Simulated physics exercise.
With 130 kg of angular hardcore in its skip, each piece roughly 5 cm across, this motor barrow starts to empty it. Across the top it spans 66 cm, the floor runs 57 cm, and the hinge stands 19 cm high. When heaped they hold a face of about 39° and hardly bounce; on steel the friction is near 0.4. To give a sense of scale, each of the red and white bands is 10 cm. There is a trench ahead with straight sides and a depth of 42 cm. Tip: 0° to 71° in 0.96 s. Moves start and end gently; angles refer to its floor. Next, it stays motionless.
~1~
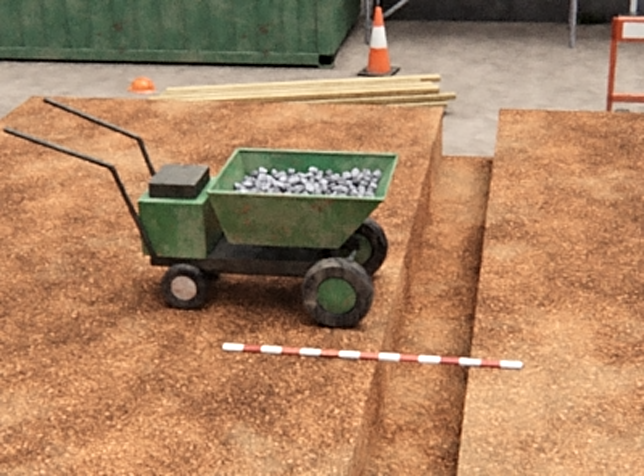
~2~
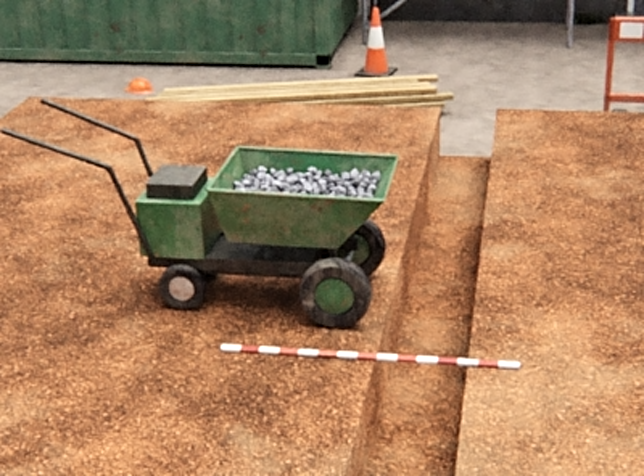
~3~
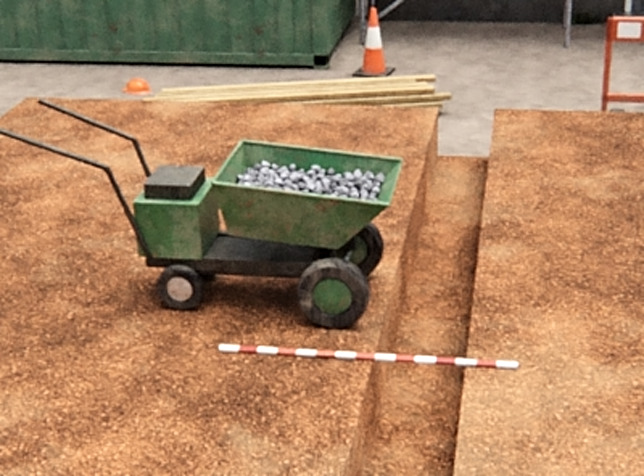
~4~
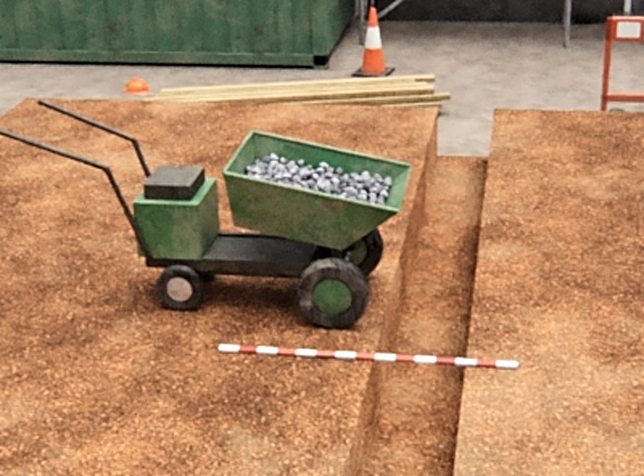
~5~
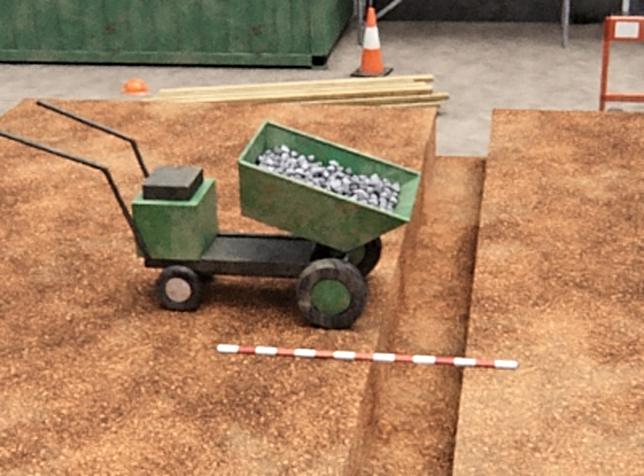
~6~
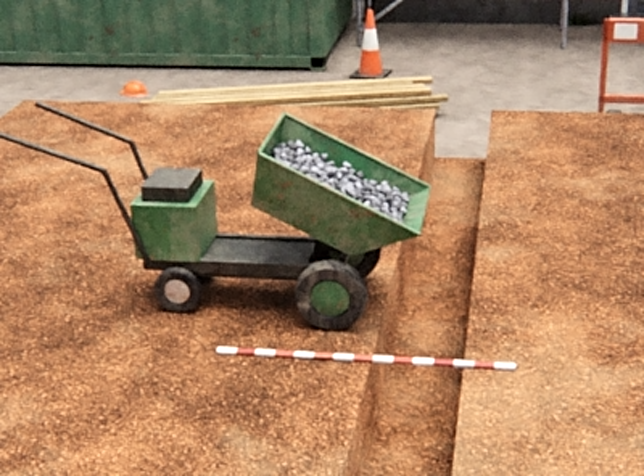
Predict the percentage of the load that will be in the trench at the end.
Predicted: Roughly 55 %.
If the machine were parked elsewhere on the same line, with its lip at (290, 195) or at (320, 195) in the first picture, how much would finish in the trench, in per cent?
Near 75 per cent from the first place, 95 from the second.
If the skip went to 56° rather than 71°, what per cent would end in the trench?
Roughly 10% would end there.
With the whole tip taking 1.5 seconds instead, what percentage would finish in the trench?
My guess is near 55 percent.
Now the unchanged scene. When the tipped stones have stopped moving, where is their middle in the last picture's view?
About (464, 353).
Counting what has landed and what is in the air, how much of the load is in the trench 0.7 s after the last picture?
Some 5 per cent.
Then, 0.3 s after the last picture the floor is at 60°, 100 % in the skip; the foremost stones are at (441, 267).
Then, 0.7 s after the last picture the floor is at 71°, 82 % in the skip, 6 % in the trench, 12 % past the trench; the foremost stones are at (503, 311).
Then, 1.0 s after the last picture the floor is at 71°, 43 % in the skip, 17 % in the trench, 40 % past the trench; the foremost stones are at (596, 316).
Then, 3.0 s after the last picture the floor is at 71°, 6 % in the skip, 55 % in the trench, 39 % past the trench; the foremost stones are at (634, 316).
